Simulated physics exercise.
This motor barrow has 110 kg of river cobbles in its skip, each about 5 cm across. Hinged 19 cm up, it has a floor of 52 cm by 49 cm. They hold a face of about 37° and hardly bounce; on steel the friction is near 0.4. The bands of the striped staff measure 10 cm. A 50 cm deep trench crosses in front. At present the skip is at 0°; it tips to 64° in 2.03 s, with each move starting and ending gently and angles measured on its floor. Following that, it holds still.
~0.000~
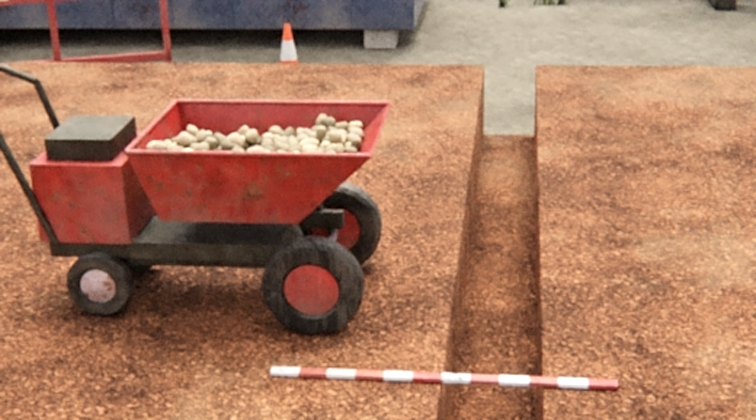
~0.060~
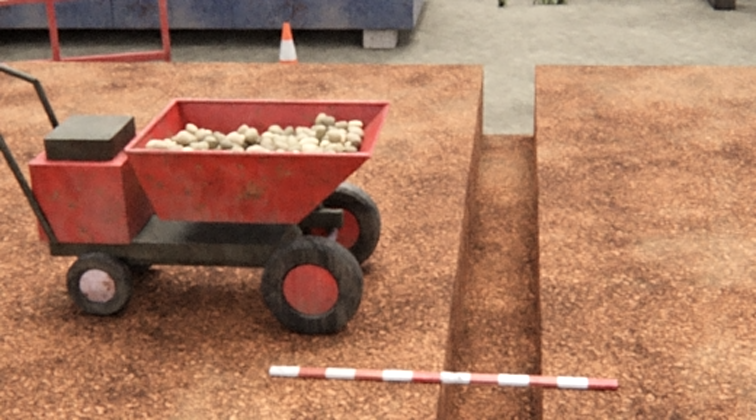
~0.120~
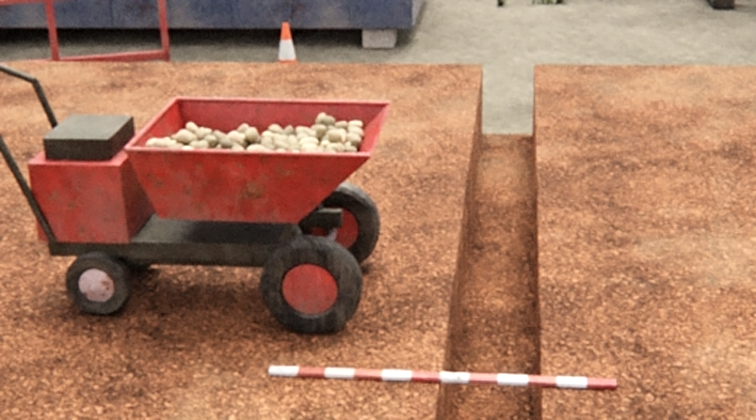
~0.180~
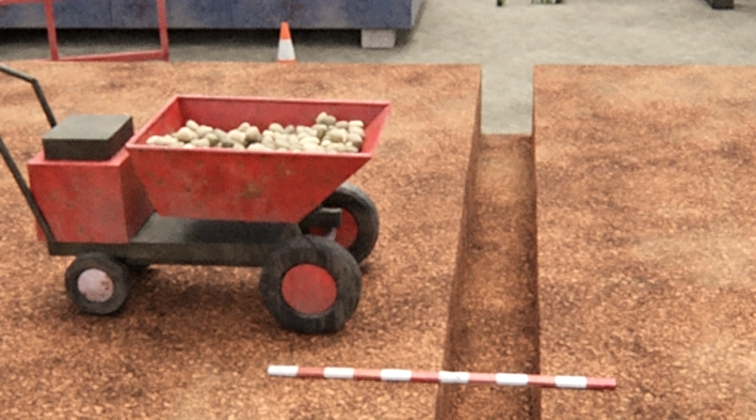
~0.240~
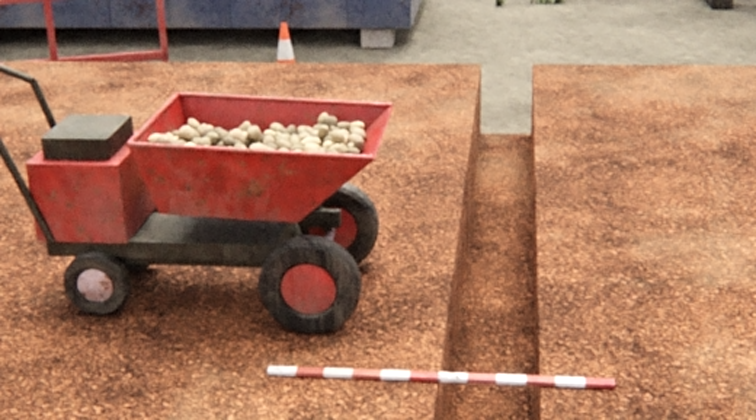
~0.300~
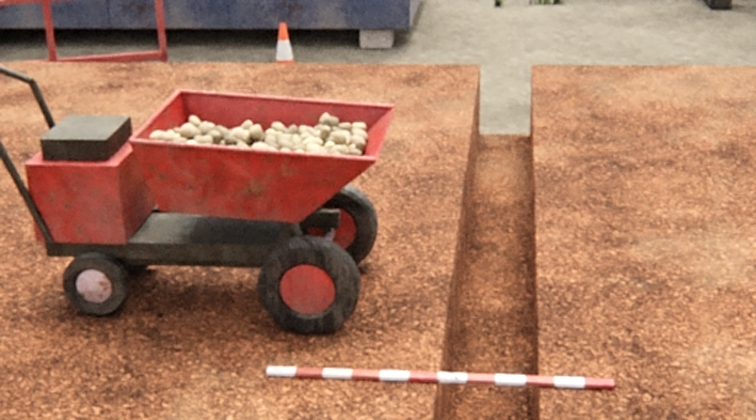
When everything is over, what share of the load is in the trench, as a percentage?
Close to 87 in a hundred.
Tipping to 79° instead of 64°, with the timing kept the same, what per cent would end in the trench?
In that case some 95 per cent.
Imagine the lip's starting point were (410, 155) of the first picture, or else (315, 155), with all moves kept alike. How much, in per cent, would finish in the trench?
First spot about 50, second spot about 95 per cent.
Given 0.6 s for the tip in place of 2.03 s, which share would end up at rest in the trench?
Expected share: Around 65%.
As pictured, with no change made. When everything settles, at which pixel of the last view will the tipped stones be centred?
I'd point somewhere around (505, 394).
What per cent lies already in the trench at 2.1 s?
By that point it's something like 40 in a hundred.
After 1.5 s the floor is at 54°; 100 % in the skip; the foremost stones are at (459, 228).
After 2.1 s the floor is at 64°; 51 % in the skip, 42 % in the trench, 8 % past the trench; the foremost stones are at (604, 321).
After 2.5 s the floor is at 64°; 22 % in the skip, 64 % in the trench, 13 % past the trench; the foremost stones are at (669, 313).
After 4.4 s the floor is at 64°; 0 % in the skip, 87 % in the trench, 13 % past the trench; the foremost stones are at (714, 319).
